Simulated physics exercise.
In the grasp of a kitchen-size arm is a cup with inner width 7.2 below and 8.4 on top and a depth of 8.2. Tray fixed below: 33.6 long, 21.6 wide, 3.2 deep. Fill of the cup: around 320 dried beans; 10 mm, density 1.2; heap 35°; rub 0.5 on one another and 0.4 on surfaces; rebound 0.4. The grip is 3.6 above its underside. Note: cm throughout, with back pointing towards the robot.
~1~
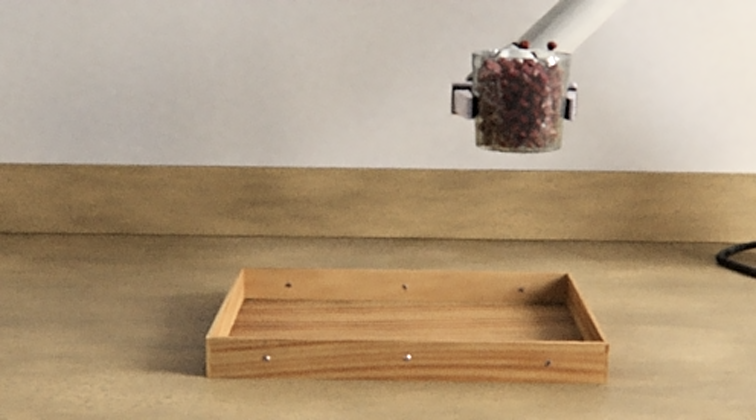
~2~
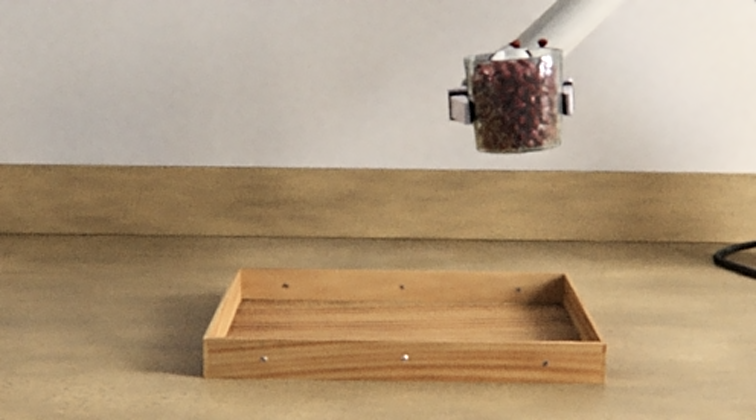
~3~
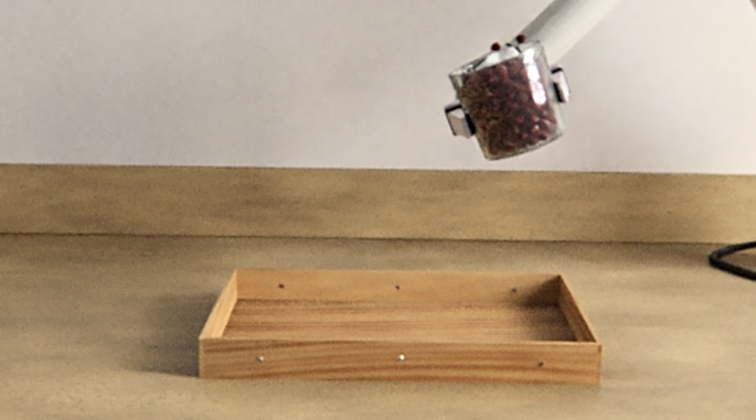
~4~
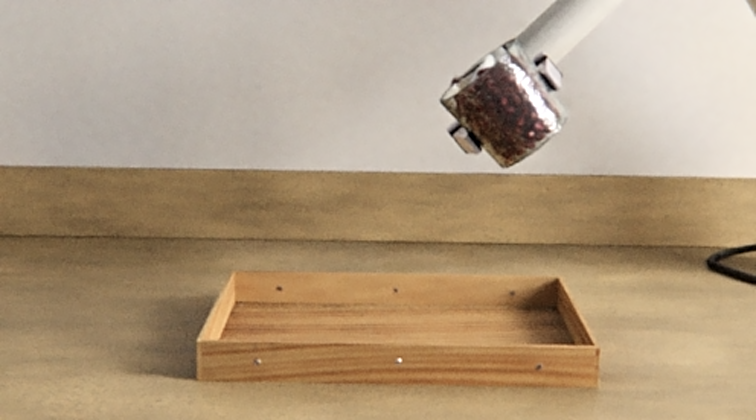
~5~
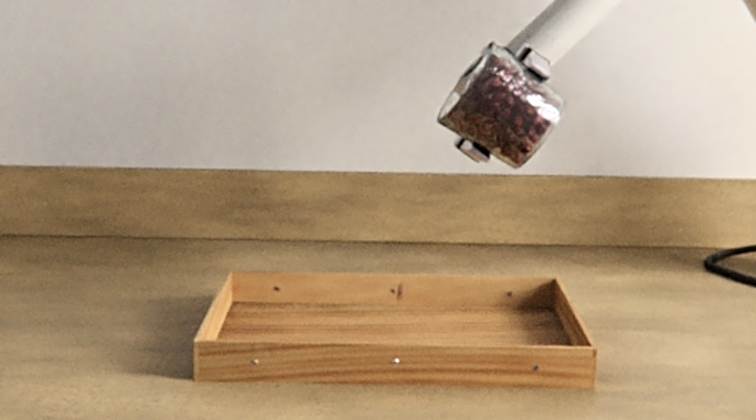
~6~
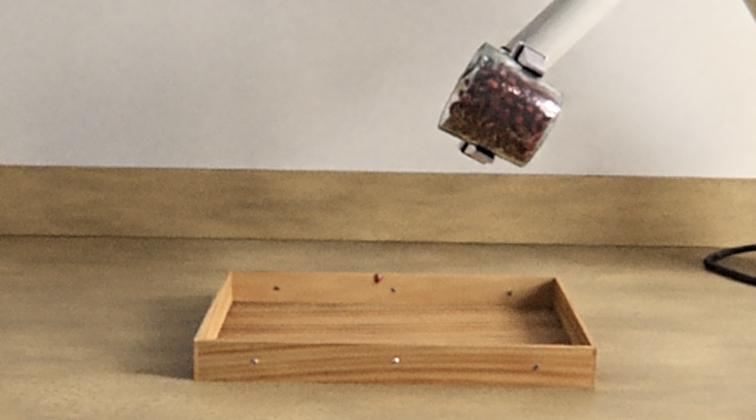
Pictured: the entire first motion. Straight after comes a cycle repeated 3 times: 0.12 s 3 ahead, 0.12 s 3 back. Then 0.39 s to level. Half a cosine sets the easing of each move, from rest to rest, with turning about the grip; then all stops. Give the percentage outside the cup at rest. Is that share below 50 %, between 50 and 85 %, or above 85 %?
The share is below 50 %.
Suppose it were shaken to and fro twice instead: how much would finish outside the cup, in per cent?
Probably about 20 in a hundred.
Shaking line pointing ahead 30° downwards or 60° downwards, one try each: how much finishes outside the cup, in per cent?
About 10 and 5 per cent.
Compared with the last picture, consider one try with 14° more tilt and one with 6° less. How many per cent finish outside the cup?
Estimates, in order: 55 % and 20 %.
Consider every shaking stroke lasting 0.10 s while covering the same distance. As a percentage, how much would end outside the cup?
I'd expect close to 35 per cent then.
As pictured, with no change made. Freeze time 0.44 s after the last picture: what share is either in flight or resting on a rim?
Logged share: Close to 5 per cent.
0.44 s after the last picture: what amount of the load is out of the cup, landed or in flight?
15 %.
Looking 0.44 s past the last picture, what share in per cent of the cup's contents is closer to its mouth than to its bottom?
Roughly 50 per cent.
Then, 0.44 s later, tilted 62° forward, highest piece 24 above the table; 266 in the cup, 38 in the tray, 15 in flight or on a rim.
Then, 0.89 s later, tilted 38° forward, highest piece 25 above the table; 246 in the cup, 72 in the tray, 1 in flight or on a rim.
Then, 1.31 s later, level, highest piece 27 above the table; 245 in the cup, 74 in the tray.
Then, 2.36 s later, level, highest piece 27 above the table; 245 in the cup, 74 in the tray.
At rest, 245 in the cup, 74 in the tray. That is 23 % outside the cup.
